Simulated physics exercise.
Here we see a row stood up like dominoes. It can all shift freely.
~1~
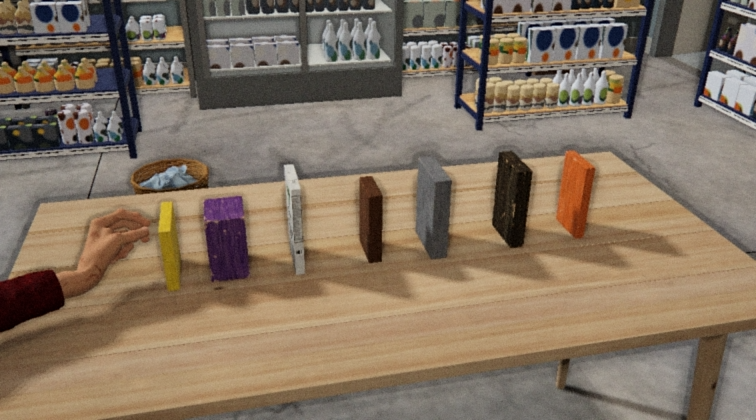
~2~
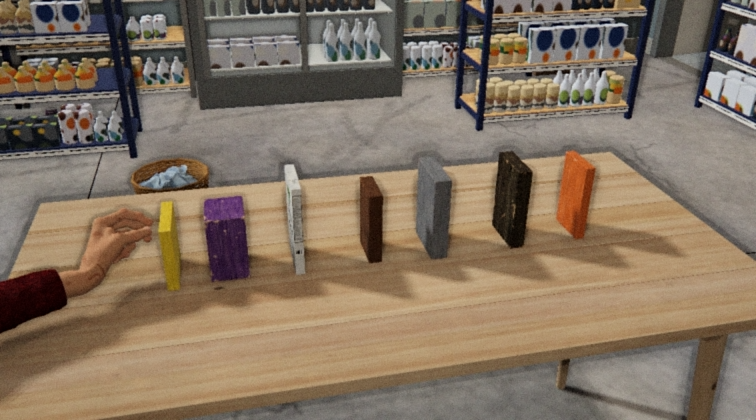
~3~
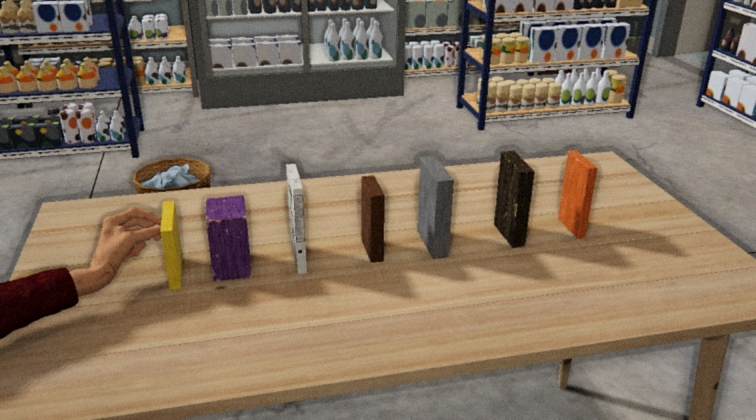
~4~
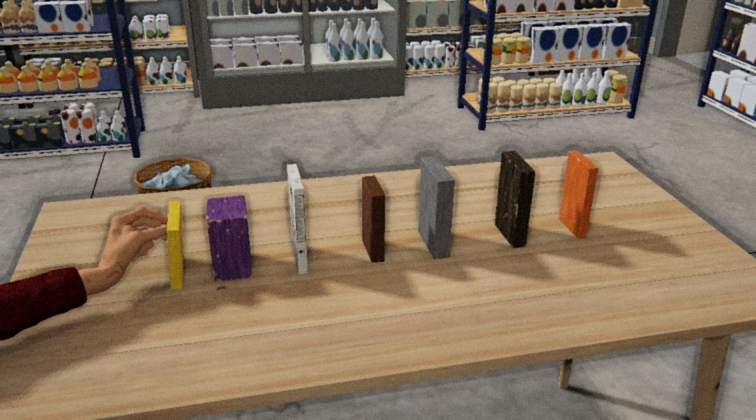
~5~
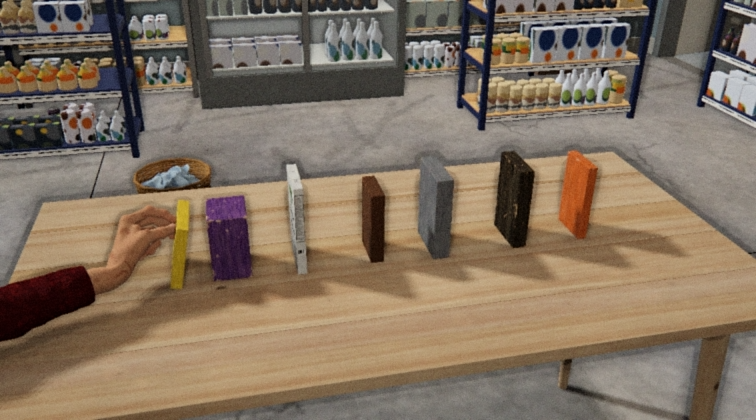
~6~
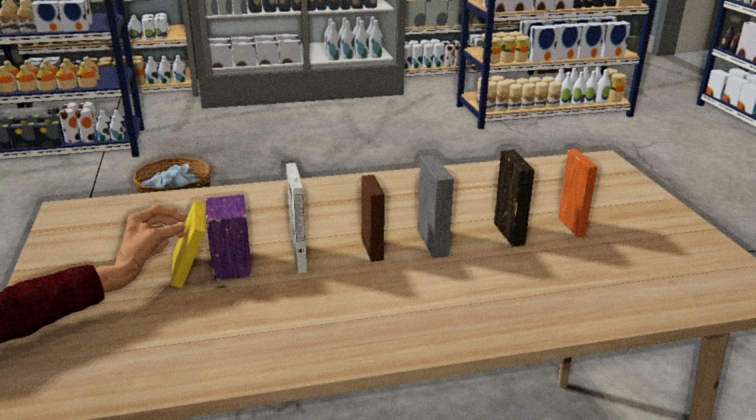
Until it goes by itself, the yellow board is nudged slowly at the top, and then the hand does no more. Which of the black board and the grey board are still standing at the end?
Black board: Standing; grey board: Standing.
Then, 0.10 s after the last picture, yellow board 27° over.
Then, 0.50 s after the last picture, black board resting near (513, 198); grey board resting near (434, 206).
At rest, all 5 in place. Seen from the same camera at the end, black board near (513, 198), grey board near (434, 206).
